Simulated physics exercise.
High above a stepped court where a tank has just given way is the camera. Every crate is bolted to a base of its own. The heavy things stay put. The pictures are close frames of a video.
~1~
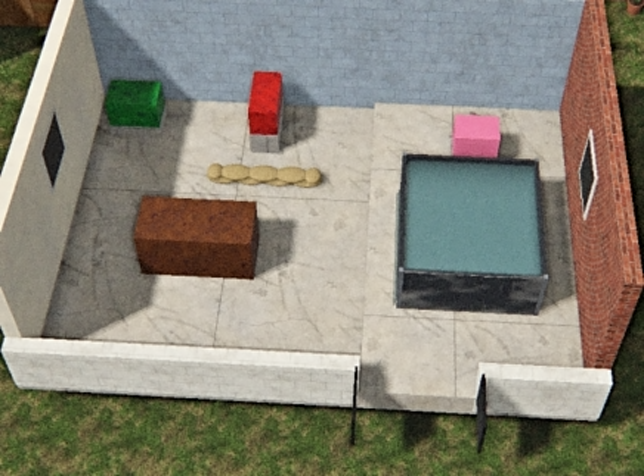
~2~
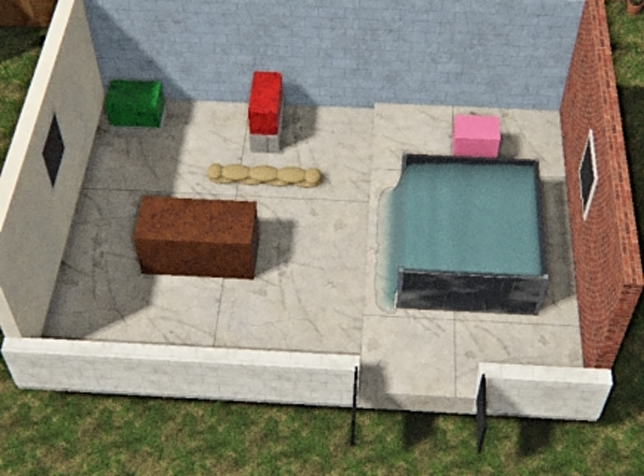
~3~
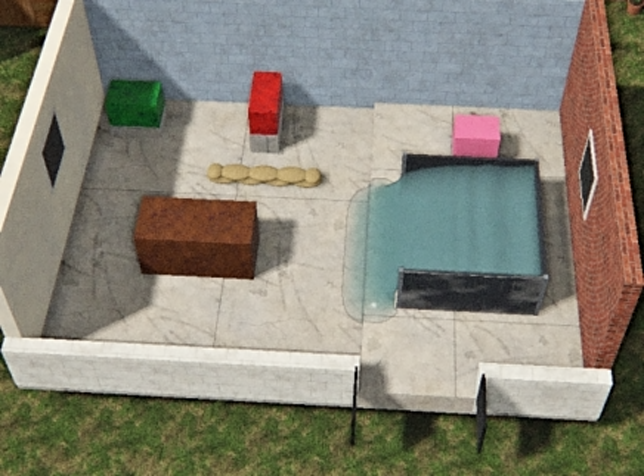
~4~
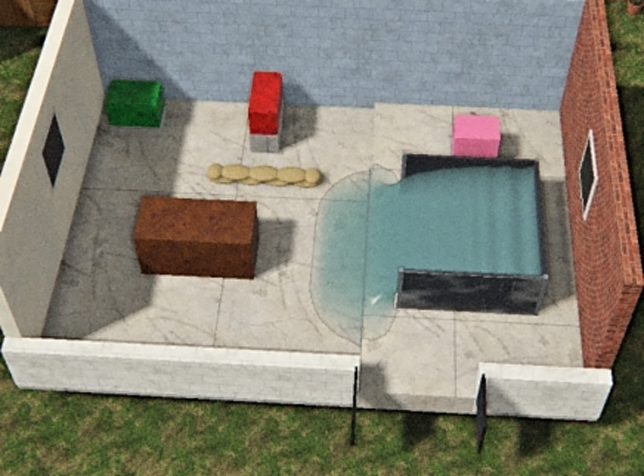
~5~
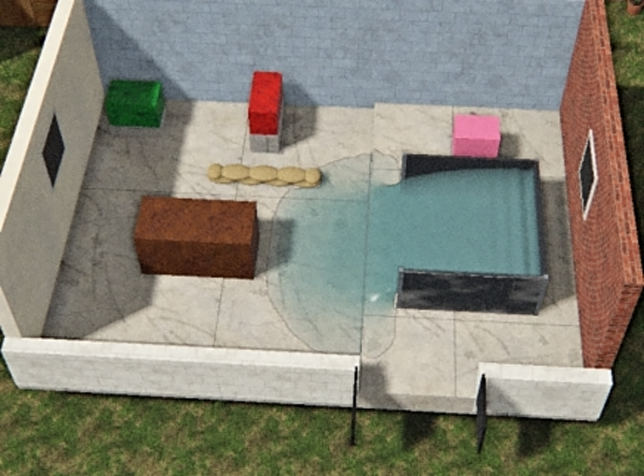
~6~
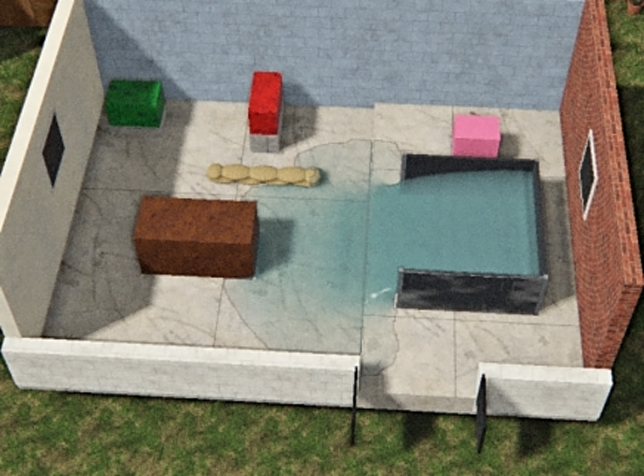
Water pouring from the left side of a glass-walled tank, spreading across a walled courtyard floor to sandbags and a brown block.
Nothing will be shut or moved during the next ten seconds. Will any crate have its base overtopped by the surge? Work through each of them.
Each in turn: The pink crate is spared, the red crate is spared, the green crate is overtopped.
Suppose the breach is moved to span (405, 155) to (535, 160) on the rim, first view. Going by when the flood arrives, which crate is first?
First in line is the pink crate.
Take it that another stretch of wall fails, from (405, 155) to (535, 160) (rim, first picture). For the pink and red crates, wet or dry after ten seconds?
Pink gets drenched; red gets drenched.
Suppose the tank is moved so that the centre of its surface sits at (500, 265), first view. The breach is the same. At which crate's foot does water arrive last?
Answer: The one in pink.
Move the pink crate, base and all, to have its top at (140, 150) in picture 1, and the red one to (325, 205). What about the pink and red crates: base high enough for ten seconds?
I'd say pink is overtopped, while red is overtopped.
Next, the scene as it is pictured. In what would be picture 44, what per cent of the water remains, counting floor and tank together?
My reading is around 100 percent.
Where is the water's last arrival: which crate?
My pick is the one in pink.
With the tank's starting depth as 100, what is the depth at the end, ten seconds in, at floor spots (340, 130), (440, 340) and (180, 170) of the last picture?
Around 16, 0 and 20 %.
A moment on, water covers 50 % of the floor; the pink crate not reached, the red crate water round its plinth, the green crate not reached.
Next, water covers 60 % of the floor; the pink crate not reached, the red crate water round its plinth, the green crate water round its plinth.
Then, water covers 65 % of the floor; the pink crate not reached, the red crate water round its plinth, the green crate water round its plinth.
Later, water covers 70 % of the floor; the pink crate not reached, the red crate water round its plinth, the green crate water round its plinth.
In the end, water covers 80 % of the floor; the pink crate stayed above the water, the red crate stayed above the water, the green crate was topped.
